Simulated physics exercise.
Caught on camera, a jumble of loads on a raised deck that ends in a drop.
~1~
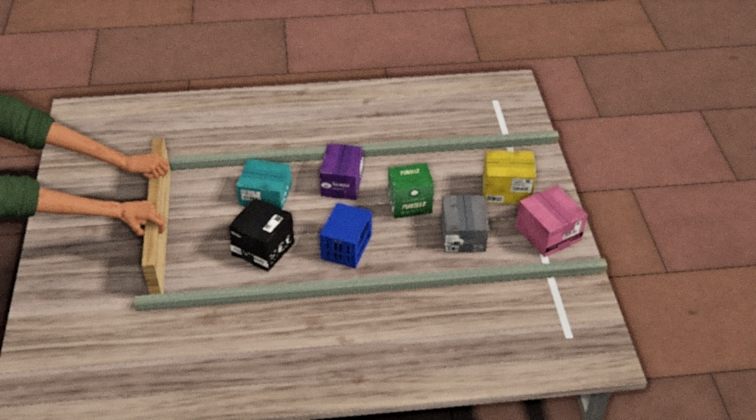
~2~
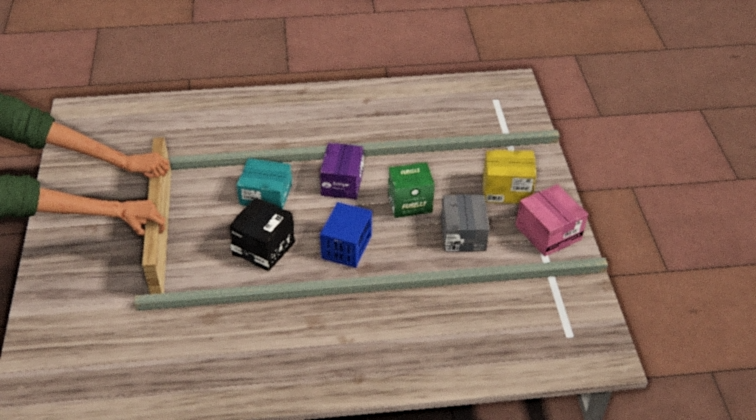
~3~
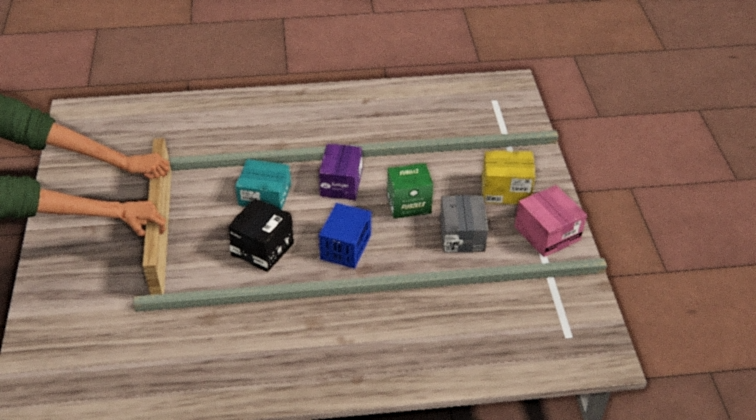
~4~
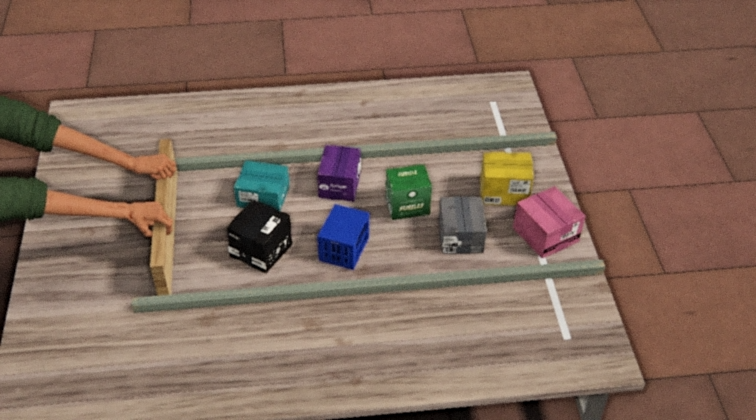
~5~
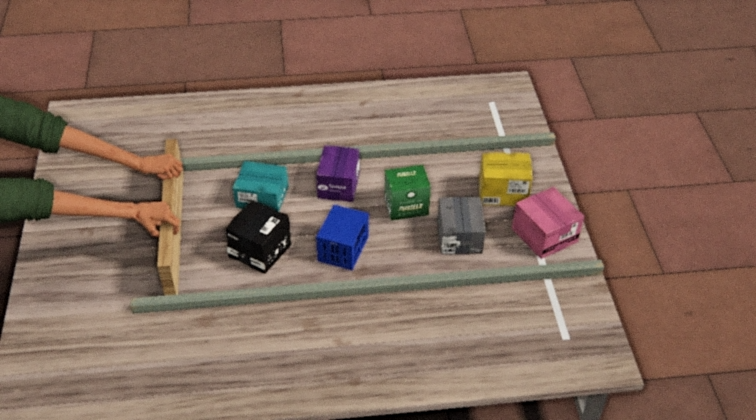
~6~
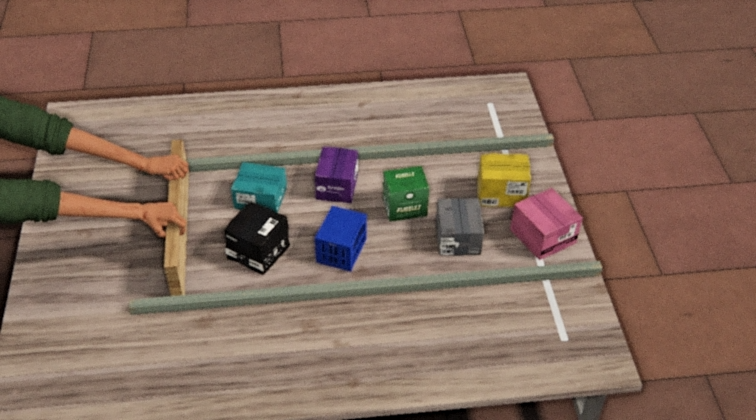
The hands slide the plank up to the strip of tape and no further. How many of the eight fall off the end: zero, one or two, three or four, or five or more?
The number that fall off is five or more.
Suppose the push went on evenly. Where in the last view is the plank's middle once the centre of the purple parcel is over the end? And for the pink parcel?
At (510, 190) for the purple parcel; at (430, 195) for the pink parcel.
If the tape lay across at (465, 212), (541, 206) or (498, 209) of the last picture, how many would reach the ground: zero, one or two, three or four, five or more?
One after another: Just one or two; 5 or more; three or four.
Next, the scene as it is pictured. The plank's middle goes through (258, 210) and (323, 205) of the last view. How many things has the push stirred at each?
The counts are 2 and 4.
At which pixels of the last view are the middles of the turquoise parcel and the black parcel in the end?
The turquoise parcel stops around (535, 164); the black parcel around (550, 203).
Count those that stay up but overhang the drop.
It comes to 0.
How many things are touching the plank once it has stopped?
The number is 2.
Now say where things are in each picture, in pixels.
In the first picture, pink parcel (551, 221); yellow parcel (508, 177); grey parcel (464, 224); plank (158, 215); tape (528, 205).
In the second picture, yellow parcel (509, 177); black parcel (262, 234).
In the third picture, grey parcel (463, 224); green box (410, 191).
In the fourth picture, pink parcel (549, 222); purple parcel (340, 173).
In the fifth picture, yellow parcel (505, 179); plank (172, 216).
In the sixth picture, pink parcel (546, 224); yellow parcel (503, 180); grey parcel (459, 227); plank (178, 216); tape (523, 207).
Soon after, none off yet; pink parcel at rest near (546, 224); yellow parcel at rest near (503, 180); grey parcel at rest near (459, 227).
After that, none off yet; pink parcel at rest near (546, 224); yellow parcel at rest near (503, 180); grey parcel displaced a little near (482, 221).
And then, none off yet; pink parcel tilting well over near (620, 242); yellow parcel displaced about its own width near (562, 175); grey parcel displaced well along near (566, 214).
In the end, the number that fall off is five or more; gone, blue crate, purple parcel, green box, grey parcel, yellow parcel and pink parcel.
